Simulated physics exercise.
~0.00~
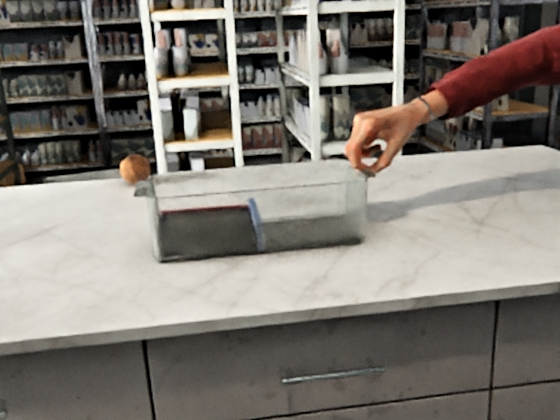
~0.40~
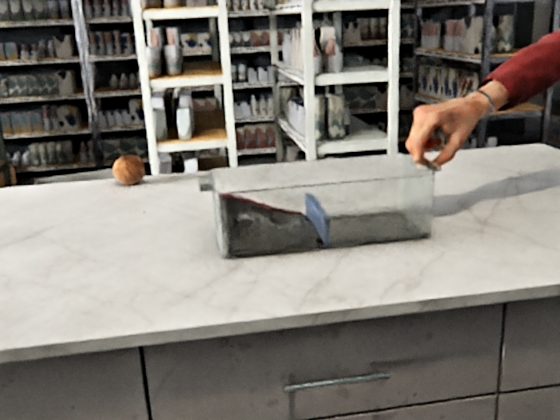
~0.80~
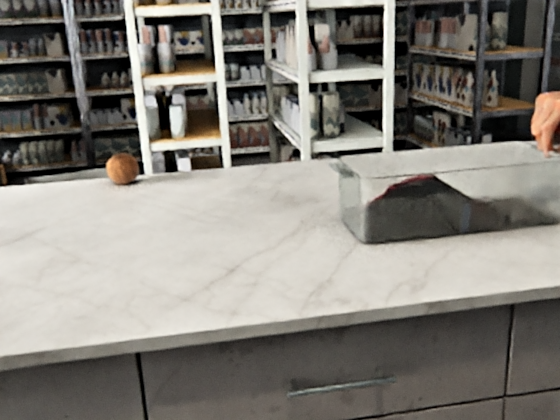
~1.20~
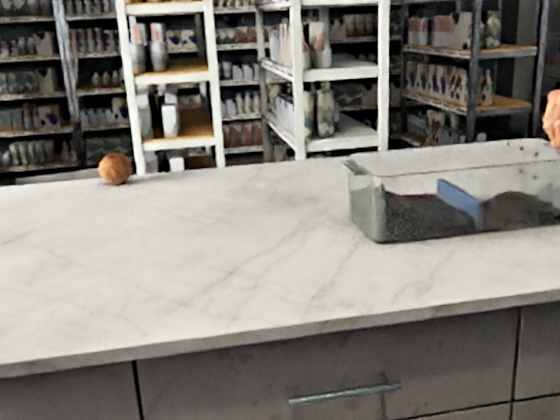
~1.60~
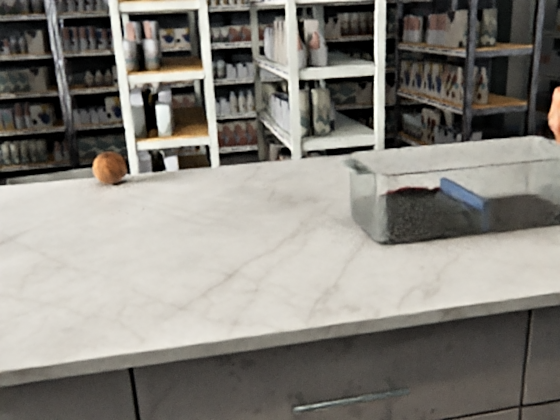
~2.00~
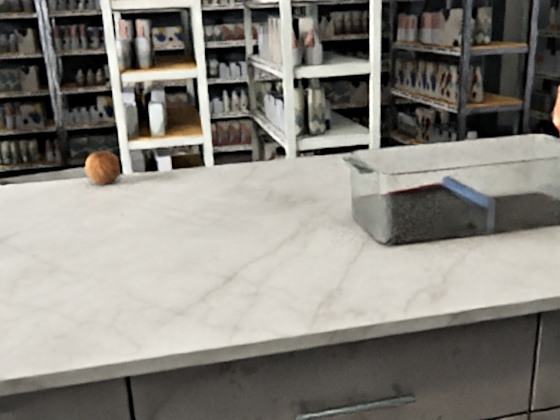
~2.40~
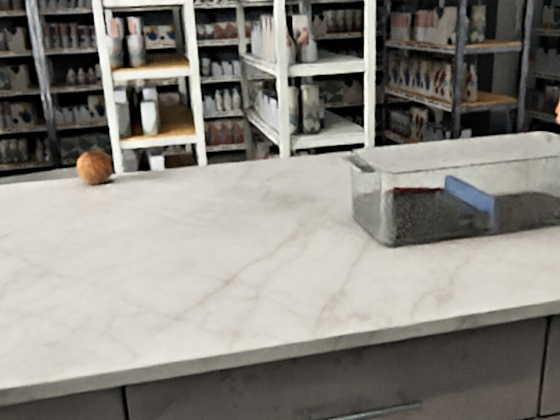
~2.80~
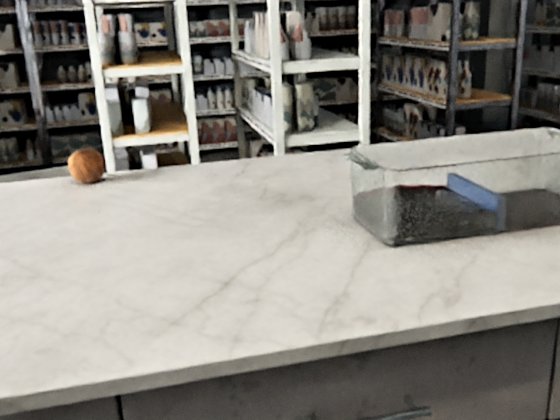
A clear box with a blue divider and dark contents was pulled to the right across a marble-patterned counter by a hand, its contents sloshing up and partly spilling over the divider, before it came to rest with some on the right side.
